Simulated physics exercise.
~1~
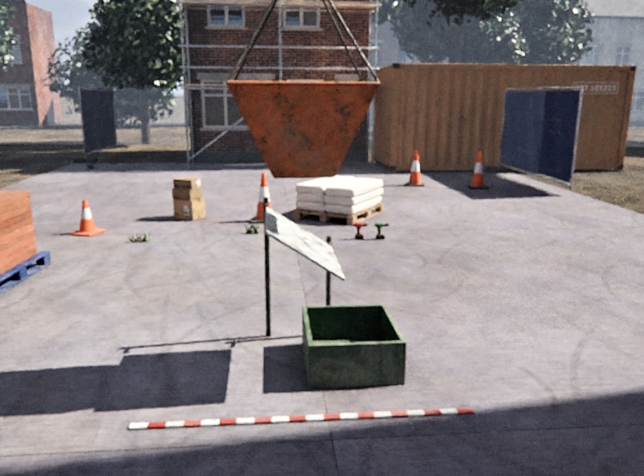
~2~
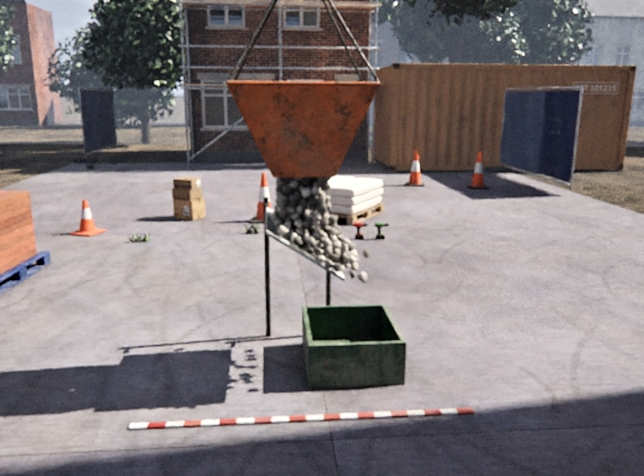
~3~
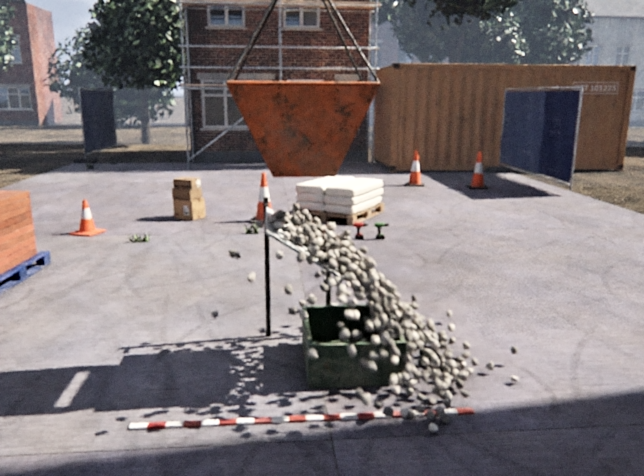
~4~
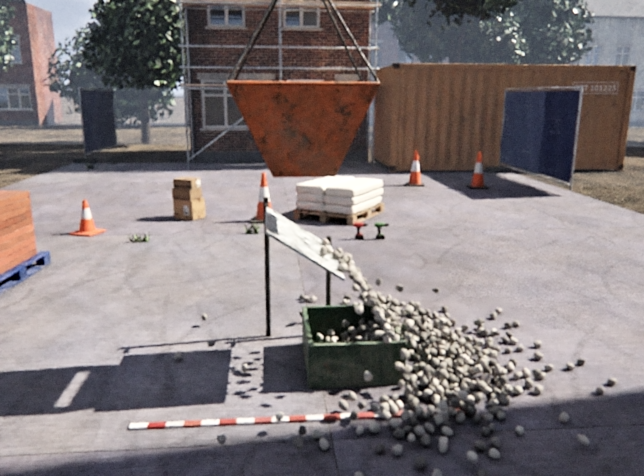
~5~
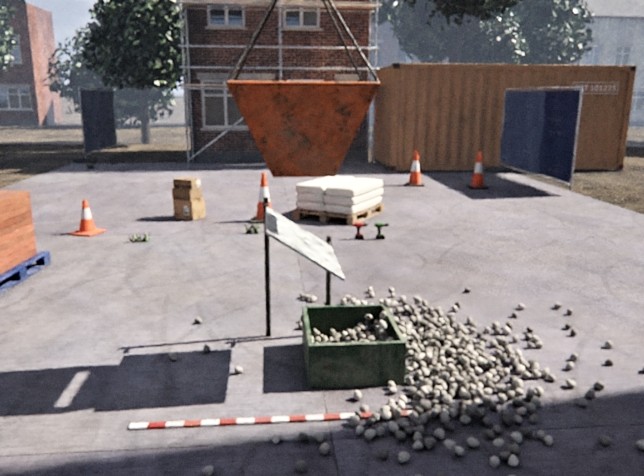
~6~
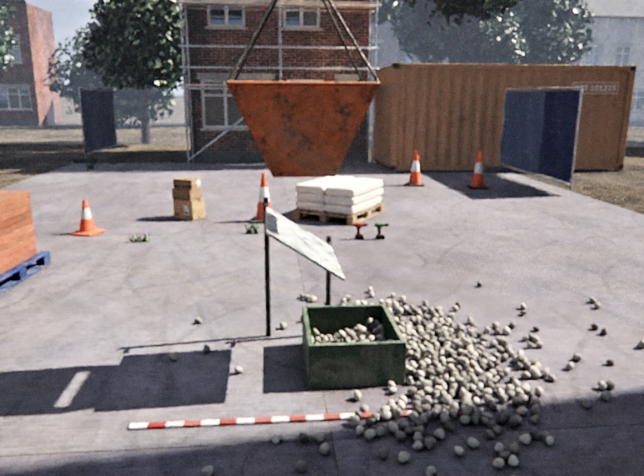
Grey stones pour from a rusty orange skip, slide down a sloping plate, and mostly settle right of a green bin.
